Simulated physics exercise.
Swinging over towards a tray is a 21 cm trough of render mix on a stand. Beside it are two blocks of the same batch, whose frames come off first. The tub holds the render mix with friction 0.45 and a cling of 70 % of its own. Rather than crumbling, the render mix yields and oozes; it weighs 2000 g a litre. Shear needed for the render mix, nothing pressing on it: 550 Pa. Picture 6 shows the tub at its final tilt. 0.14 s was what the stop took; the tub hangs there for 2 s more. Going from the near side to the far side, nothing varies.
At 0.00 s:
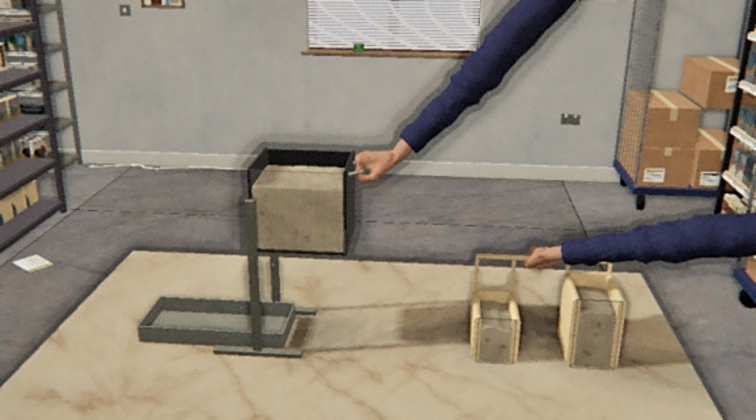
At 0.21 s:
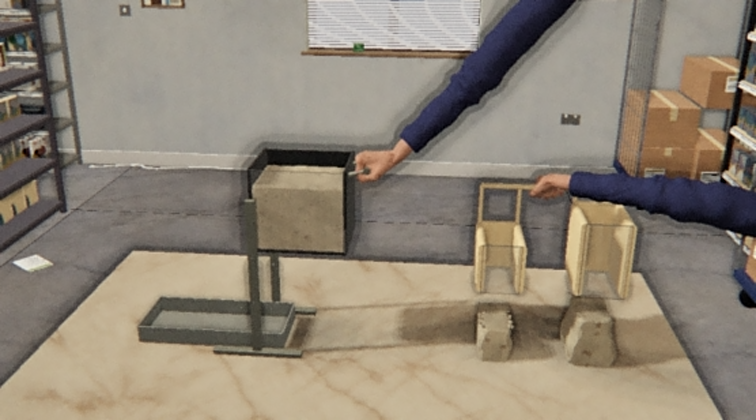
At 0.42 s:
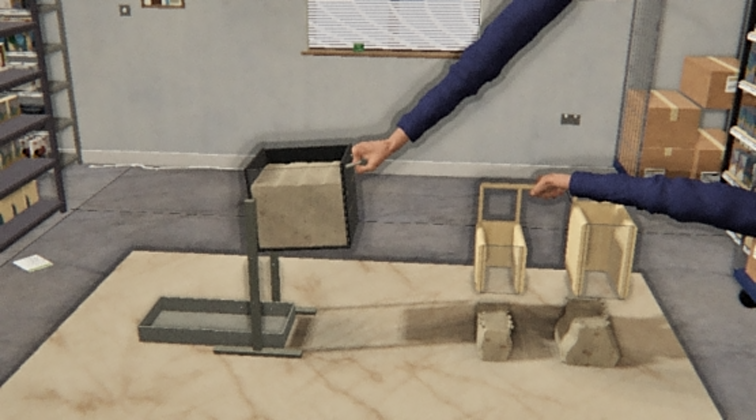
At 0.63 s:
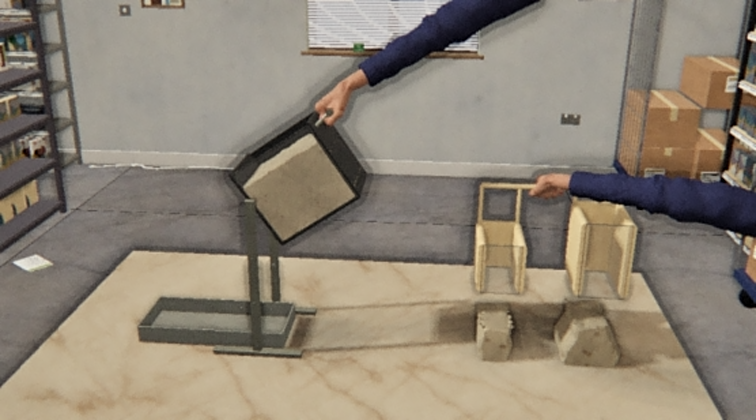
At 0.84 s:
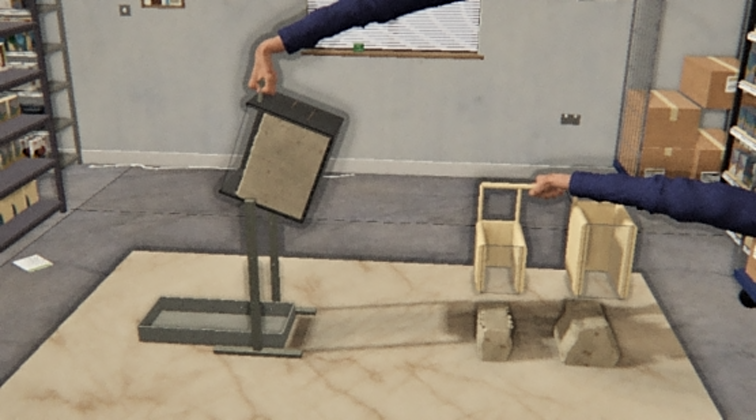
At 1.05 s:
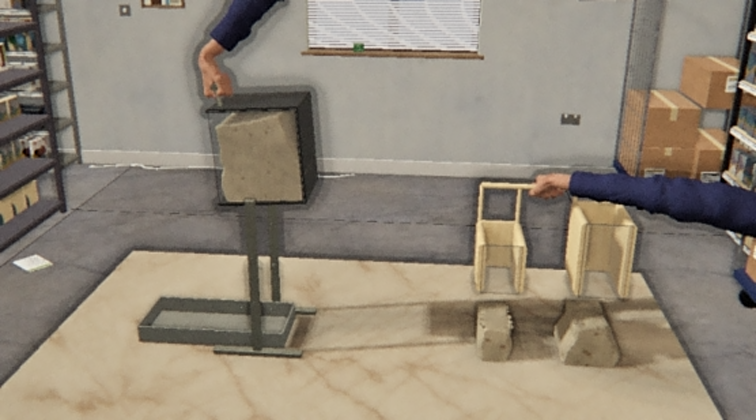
The clip opens with one hand on a dark tub of grey-brown material on a stand, while another hand lifts wooden molds off two blocks at right, which sag slightly. The first hand then swings the tub leftward onto its side above a tray, the material shifting but staying inside.
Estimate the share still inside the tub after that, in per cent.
I would say about 47 per cent.
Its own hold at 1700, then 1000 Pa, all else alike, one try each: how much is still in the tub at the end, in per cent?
100 %, then 45 %.
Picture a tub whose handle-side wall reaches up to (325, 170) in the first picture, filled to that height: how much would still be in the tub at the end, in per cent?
Around 60 percent would still be in the tub at the end.
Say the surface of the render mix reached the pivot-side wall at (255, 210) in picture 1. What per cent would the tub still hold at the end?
That gives some 65 %.
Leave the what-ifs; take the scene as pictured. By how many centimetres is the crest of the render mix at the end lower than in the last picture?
12 cm.
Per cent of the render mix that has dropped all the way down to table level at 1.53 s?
About 35 per cent.
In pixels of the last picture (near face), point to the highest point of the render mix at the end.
Peak location: Approx. (271, 163).
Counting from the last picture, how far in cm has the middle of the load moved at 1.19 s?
Around 6 centimetres.
By 1.19 s, the tub is at 94 degrees and holds 79 %.
By 1.36 s, the tub is at 94 degrees and holds 52 %.
By 1.53 s, the tub is at 94 degrees and holds 47 %.
By 1.70 s, the tub is at 94 degrees and holds 47 %.
By 3.05 s, at the end, the tub is at 94 degrees and holds 47 %.
